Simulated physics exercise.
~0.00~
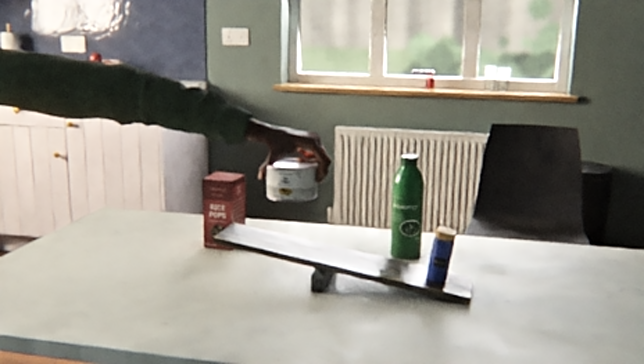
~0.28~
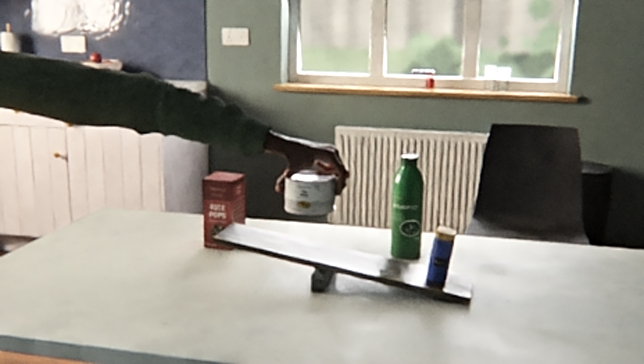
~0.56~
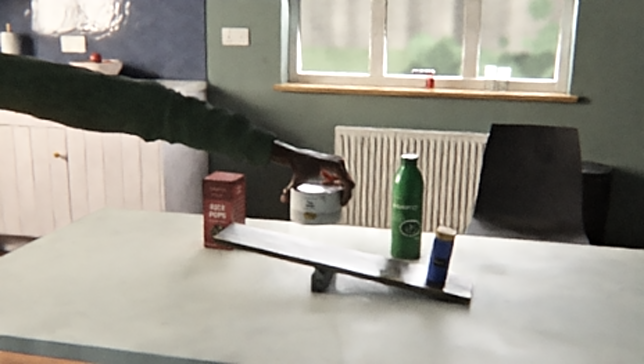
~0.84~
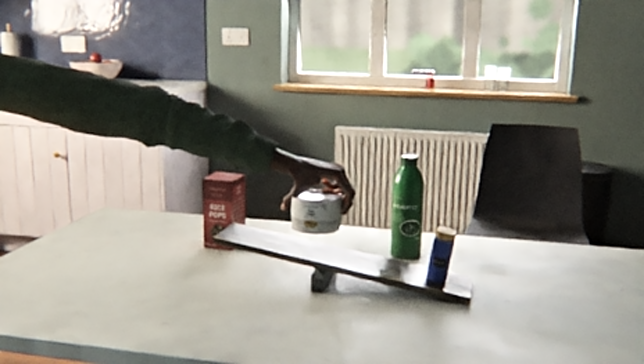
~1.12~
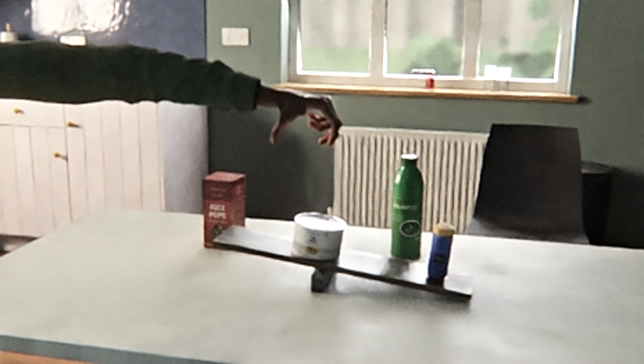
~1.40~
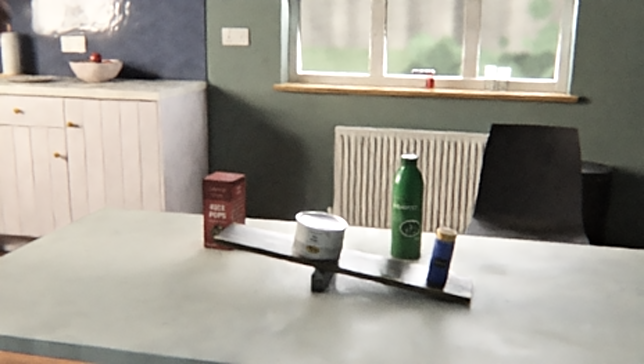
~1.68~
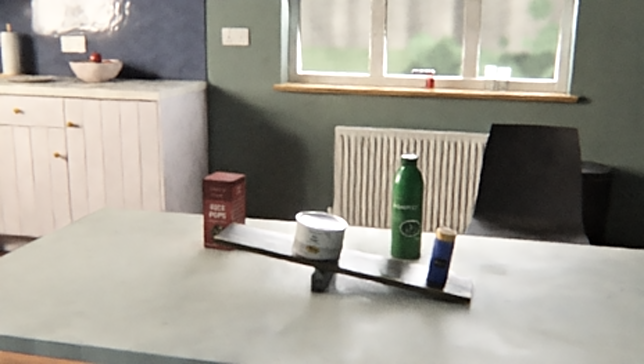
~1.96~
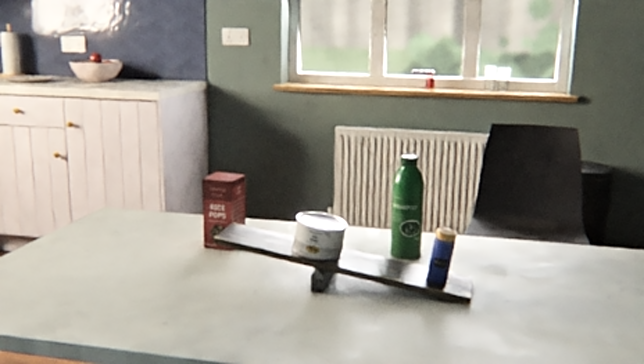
A hand sets a white tub on a tilted plank and withdraws, leaving it tilted.
